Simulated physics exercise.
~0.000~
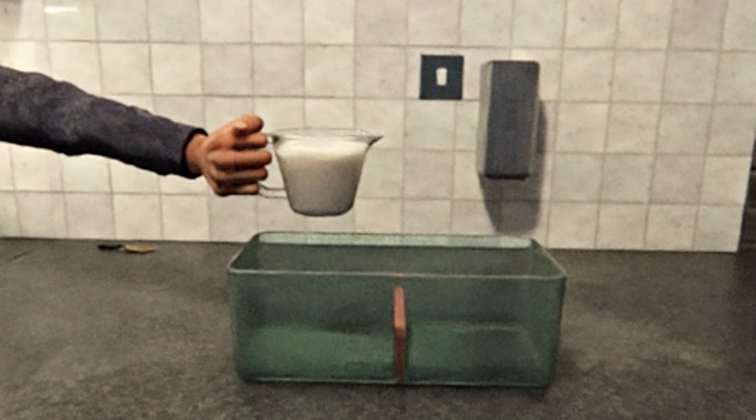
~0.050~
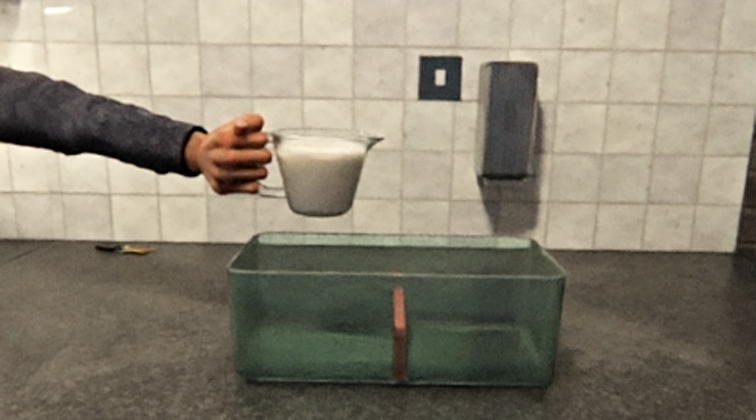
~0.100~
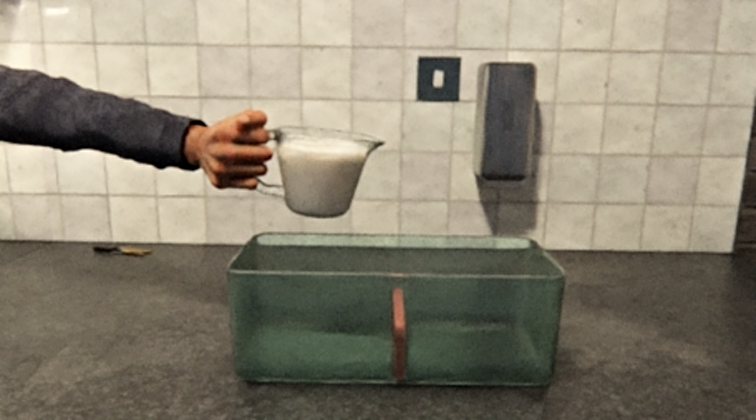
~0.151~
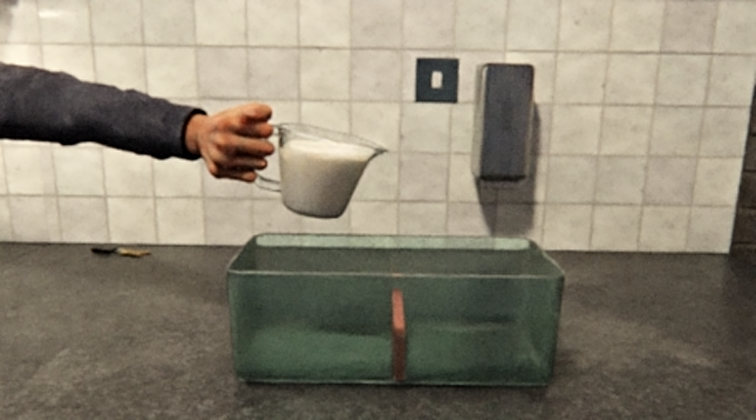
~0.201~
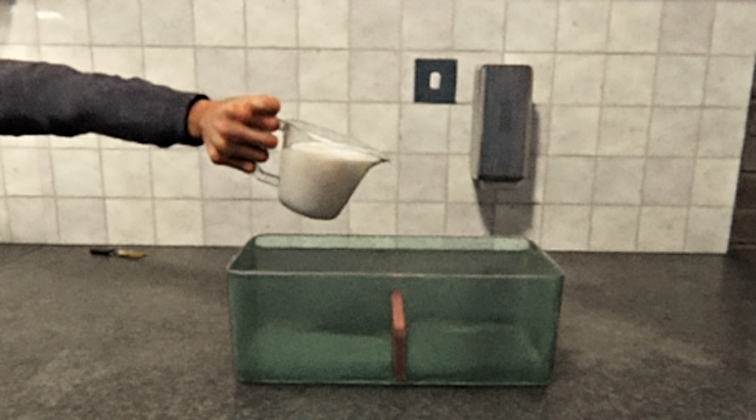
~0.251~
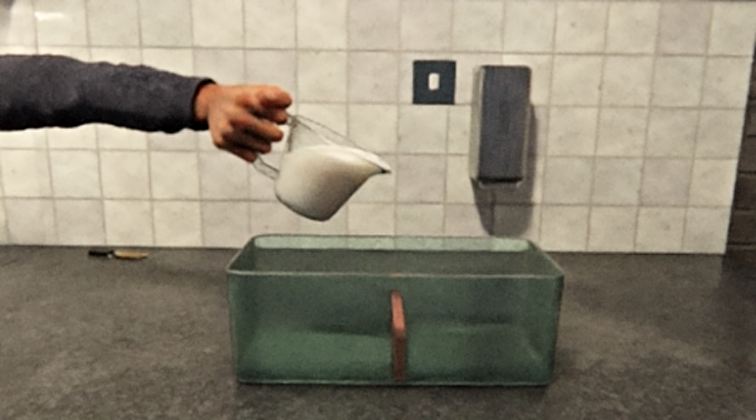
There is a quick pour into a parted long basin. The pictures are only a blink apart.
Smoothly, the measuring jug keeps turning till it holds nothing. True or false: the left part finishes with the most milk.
False; the right part has the most.
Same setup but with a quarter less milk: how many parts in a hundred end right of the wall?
It comes to near 75 per cent.
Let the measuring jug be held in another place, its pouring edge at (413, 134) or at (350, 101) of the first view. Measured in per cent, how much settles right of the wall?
95 and 30 per cent.
Then, 0.53 s in, the tilt is 83° and 44 per cent is still to pour, 1 is left of the wall and 35 right of it.
Then, 0.73 s in, the tilt is 93° and 8 per cent is still to pour, 13 is left of the wall and 75 right of it.
Then, 0.94 s in, the tilt is 93° and 1 per cent is still to pour, 17 is left of the wall and 82 right of it.
Then, 1.17 s in, the tilt is 93° and 0 per cent is still to pour, 18 is left of the wall and 82 right of it.
Finally, 18 per cent lies left of the wall, 82 right of it and 0 outside.
